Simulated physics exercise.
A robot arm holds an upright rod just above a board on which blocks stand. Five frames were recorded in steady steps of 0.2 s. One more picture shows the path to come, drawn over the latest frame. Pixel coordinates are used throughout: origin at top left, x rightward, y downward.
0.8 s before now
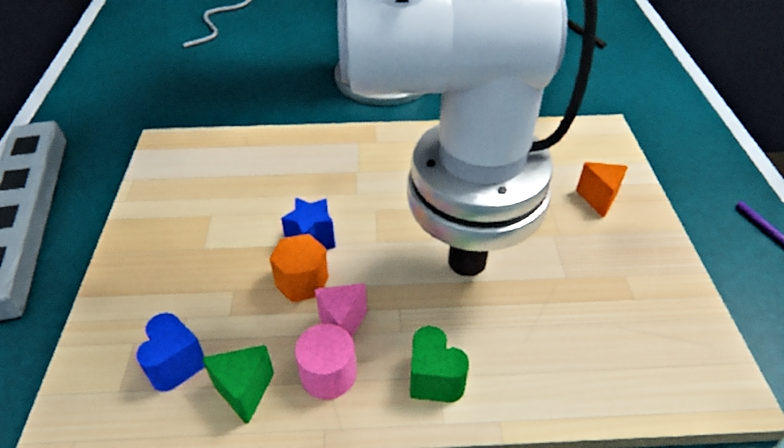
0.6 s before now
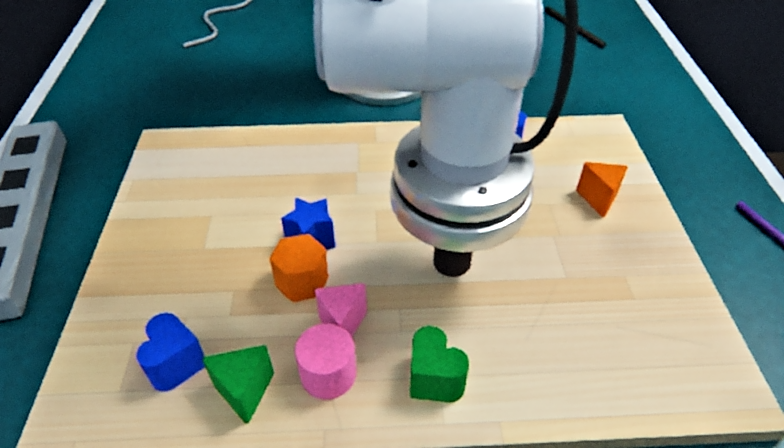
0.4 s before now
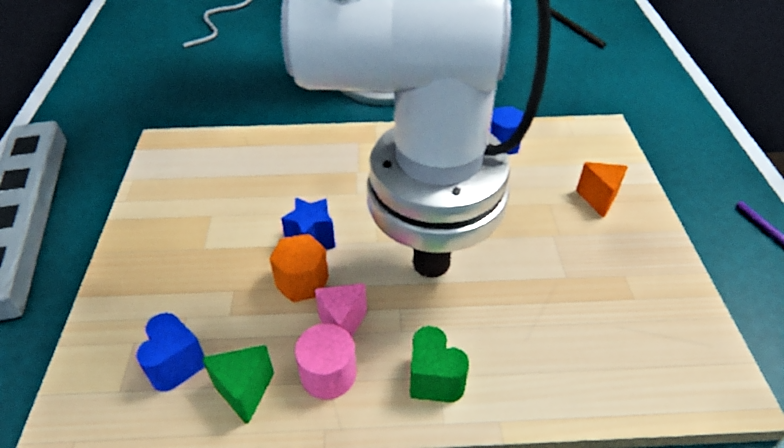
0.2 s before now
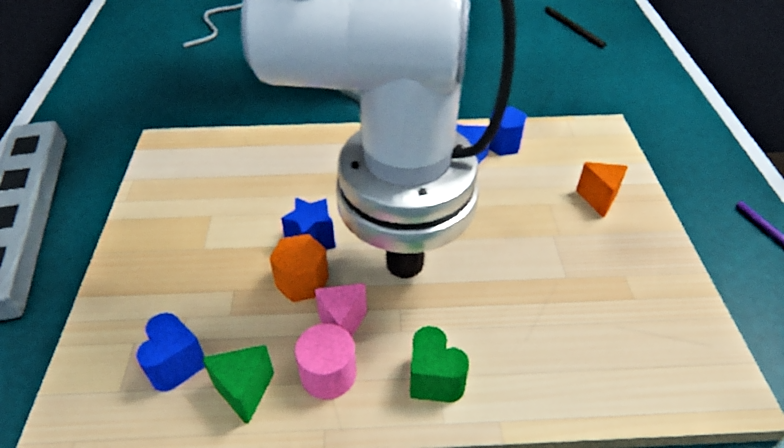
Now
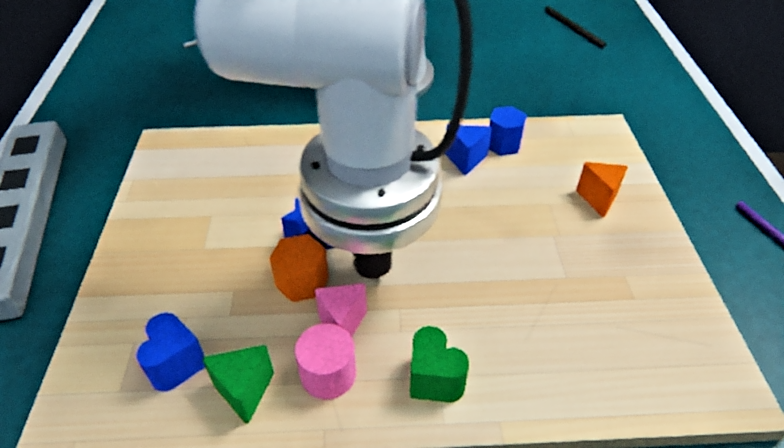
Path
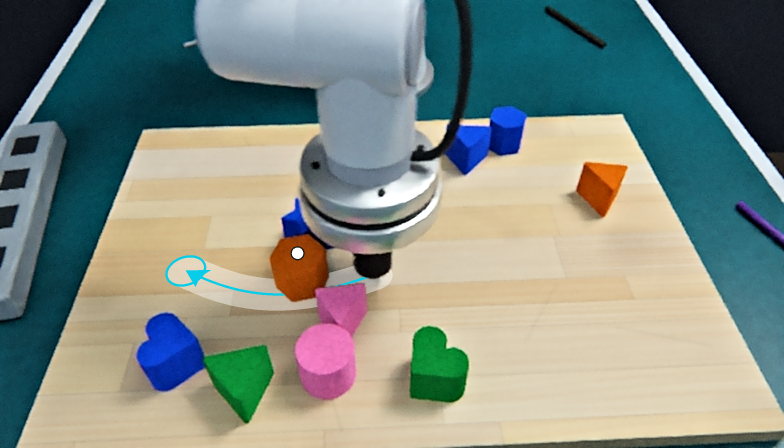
White robot arm sliding its dark rod steadily left above a wooden board of colourful blocks, all of which stay still.
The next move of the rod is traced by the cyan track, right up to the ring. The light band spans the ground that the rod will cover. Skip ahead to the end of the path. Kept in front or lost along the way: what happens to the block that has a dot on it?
The rod should keep driving it forward.
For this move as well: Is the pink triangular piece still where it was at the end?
Going by the path, yes.
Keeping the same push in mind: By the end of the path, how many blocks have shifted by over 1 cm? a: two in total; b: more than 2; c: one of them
Letter c.
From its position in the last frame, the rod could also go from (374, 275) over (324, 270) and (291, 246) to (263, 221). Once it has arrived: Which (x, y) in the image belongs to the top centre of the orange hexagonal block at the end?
Roughly at (262, 252).
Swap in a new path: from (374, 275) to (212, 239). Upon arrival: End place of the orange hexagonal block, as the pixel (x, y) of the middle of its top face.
My estimate: (249, 259).
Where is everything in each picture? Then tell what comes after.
In the first frame, rod's lower end (467, 262); orange hexagonal block (298, 253); pink triangular piece (340, 299).
In the second frame, rod (452, 263); blocks still.
In the third frame, rod (431, 263); blocks still.
In the fourth frame, rod (405, 264); blocks still.
In the fifth frame, rod (373, 264); orange hexagonal block (298, 253); pink triangular piece (340, 299).
Drawn move, from (374, 275) by way of (309, 292) and (242, 291) to (186, 271); the dot is on the orange hexagonal block.
On the path given first. One third of the way, rod (306, 282); orange hexagonal block (260, 255), turned 15° clockwise.
Two thirds of the way, rod (238, 280); orange hexagonal block (194, 249), turned 25° clockwise.
At the end, rod (182, 260); orange hexagonal block (134, 236); pink triangular piece still.
